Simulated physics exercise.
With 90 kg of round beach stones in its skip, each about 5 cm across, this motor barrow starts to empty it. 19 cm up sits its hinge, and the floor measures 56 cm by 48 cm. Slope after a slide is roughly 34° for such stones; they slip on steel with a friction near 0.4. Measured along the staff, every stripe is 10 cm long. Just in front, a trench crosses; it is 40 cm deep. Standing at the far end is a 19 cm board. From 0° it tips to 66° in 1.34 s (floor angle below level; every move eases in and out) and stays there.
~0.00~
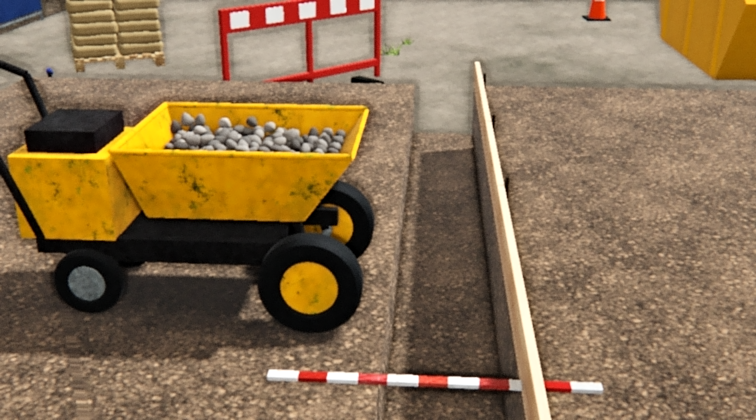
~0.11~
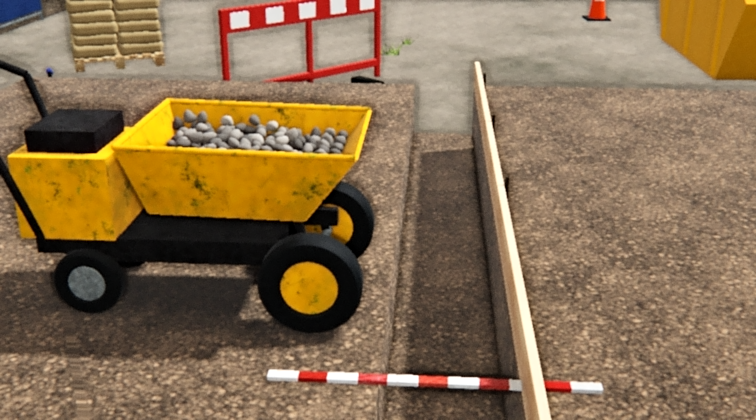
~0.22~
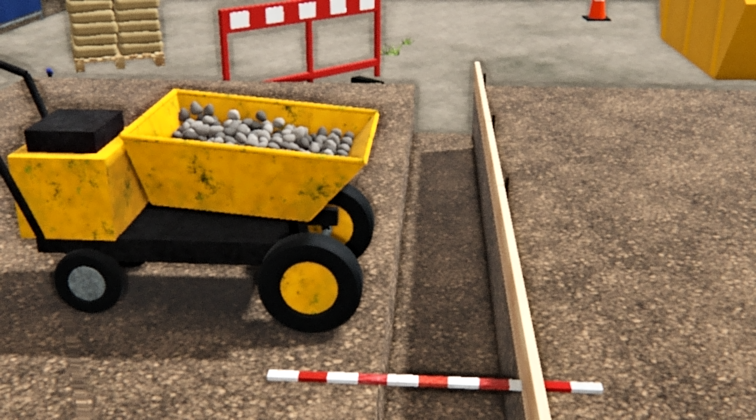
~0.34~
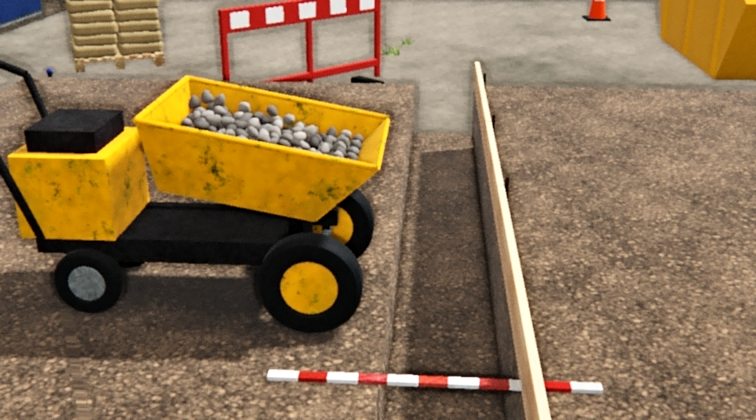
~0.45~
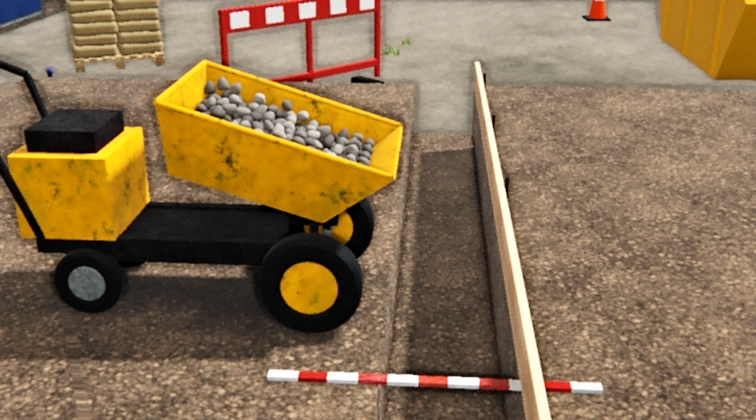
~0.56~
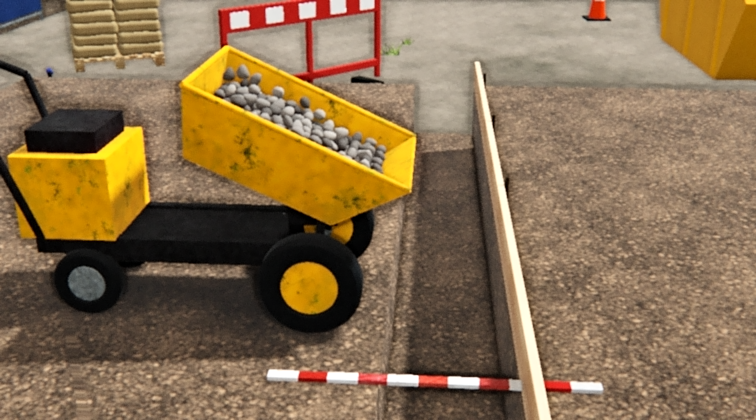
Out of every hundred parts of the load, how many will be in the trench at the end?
Close to 92 in every hundred.
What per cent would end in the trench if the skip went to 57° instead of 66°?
I'd expect around 65 in a hundred.
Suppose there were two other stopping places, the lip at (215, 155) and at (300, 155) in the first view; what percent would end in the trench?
Estimates: 75 % then 100 %.
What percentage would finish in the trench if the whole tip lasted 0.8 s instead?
That works out at about 80 in a hundred.
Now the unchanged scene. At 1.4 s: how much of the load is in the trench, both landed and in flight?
Some 35 per cent of the load by that point.
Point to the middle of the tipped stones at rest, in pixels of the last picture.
Roughly at (468, 373).
After 1.0 s the floor is at 56°; 100 % in the skip; the foremost stones are at (440, 224).
After 1.4 s the floor is at 66°; 63 % in the skip, 34 % in the trench, 3 % past the trench; the foremost stones are at (542, 265).
After 1.8 s the floor is at 66°; 29 % in the skip, 63 % in the trench, 8 % past the trench; the foremost stones are at (618, 298).
After 3.7 s the floor is at 66°; 0 % in the skip, 92 % in the trench, 8 % past the trench; the foremost stones are at (648, 297).
